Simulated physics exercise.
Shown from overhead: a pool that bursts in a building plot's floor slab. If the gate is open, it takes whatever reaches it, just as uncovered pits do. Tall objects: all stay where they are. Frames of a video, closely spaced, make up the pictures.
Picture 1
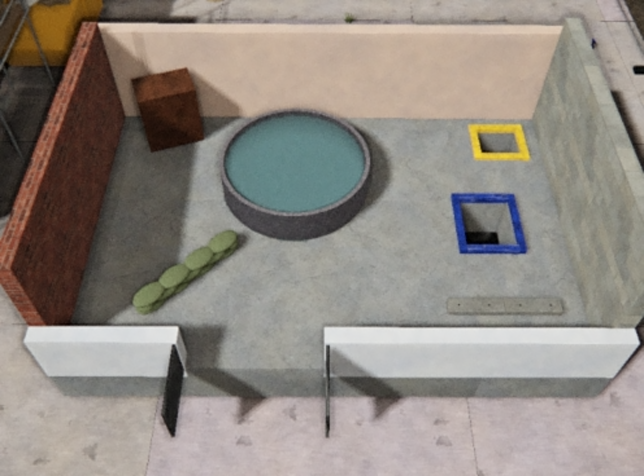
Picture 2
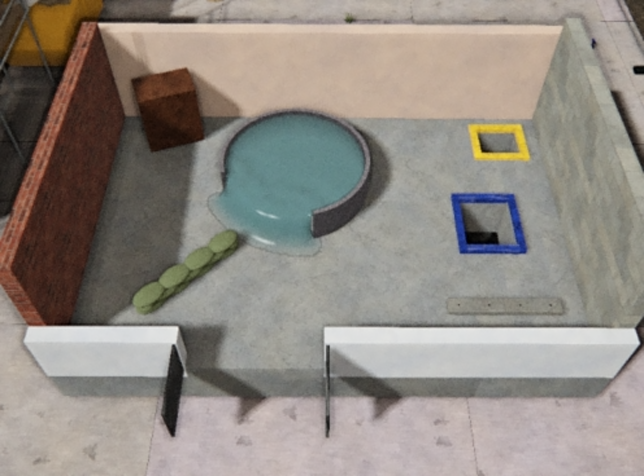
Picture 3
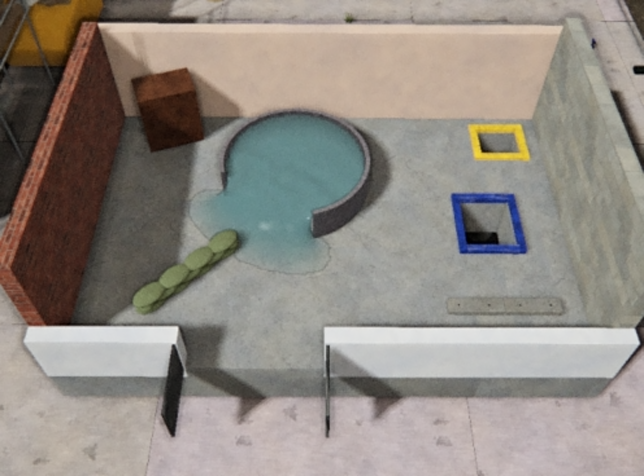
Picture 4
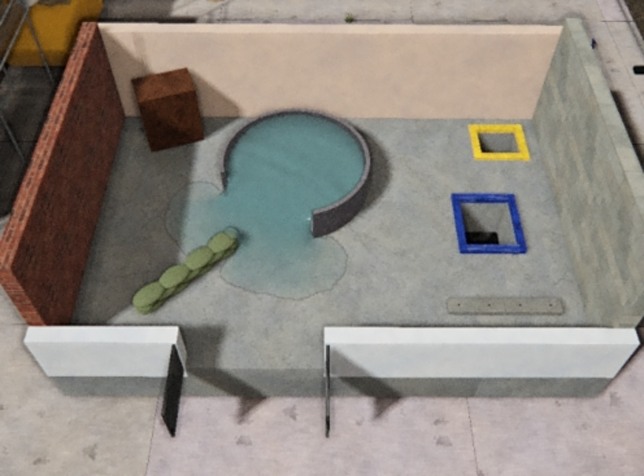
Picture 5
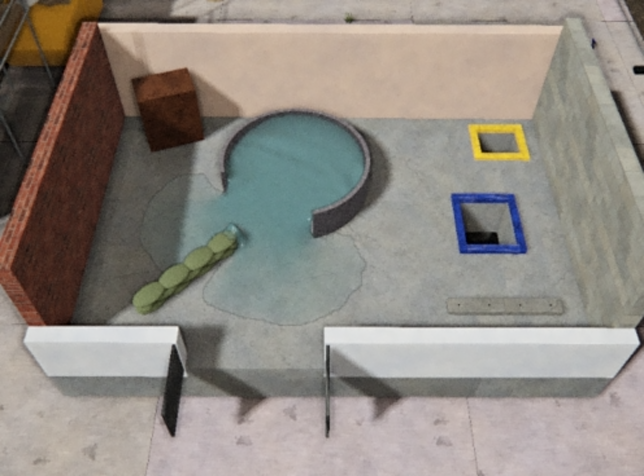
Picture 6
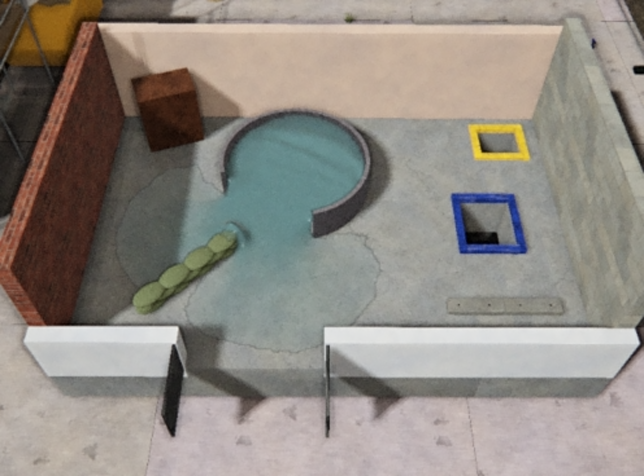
In a walled concrete yard, a round pool broke open at its front, and water poured through the gap, spreading around the green bushes and across the floor toward the front opening.
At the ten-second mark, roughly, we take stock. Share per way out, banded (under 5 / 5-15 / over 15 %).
Banded: Gate over 15 %, blue pit under 5 %, yellow pit under 5 %.
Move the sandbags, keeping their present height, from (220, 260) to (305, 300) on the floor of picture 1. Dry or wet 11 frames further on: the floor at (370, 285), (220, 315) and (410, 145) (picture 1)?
Taking the points in order, the first is drenched, the second drenched and the third unwetted.
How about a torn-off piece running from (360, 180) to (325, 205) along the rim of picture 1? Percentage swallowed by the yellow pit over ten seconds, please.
In percent, yellow takes 6.
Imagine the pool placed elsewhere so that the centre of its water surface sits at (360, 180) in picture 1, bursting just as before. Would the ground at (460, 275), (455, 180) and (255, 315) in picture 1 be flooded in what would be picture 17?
Spot one unwetted, spot two unwetted, spot three wetted.
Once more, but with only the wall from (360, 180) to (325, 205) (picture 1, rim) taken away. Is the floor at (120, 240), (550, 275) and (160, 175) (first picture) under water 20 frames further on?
First spot spared, second spot submerged, third spot spared.
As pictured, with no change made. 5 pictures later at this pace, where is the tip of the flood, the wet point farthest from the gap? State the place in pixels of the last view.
Approximate pixel: (65, 352).
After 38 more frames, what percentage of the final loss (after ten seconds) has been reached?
Somewhere around 85 per cent, I'd say.
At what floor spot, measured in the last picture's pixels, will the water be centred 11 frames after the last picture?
The spot I would choose is (246, 229).
A moment on, water covers 35 % of the floor; the gate 3 %, the blue pit 0 %, the yellow pit 0 %.
Next, water covers 35 % of the floor; the gate 12 %, the blue pit 0 %, the yellow pit 0 %.
Then, water covers 45 % of the floor; the gate 22 %, the blue pit 0 %, the yellow pit 0 %.
Later, water covers 60 % of the floor; the gate 33 %, the blue pit 0 %, the yellow pit 0 %.
In the end, water covers 80 % of the floor; the gate 40 %, the blue pit 0 %, the yellow pit 0 %.
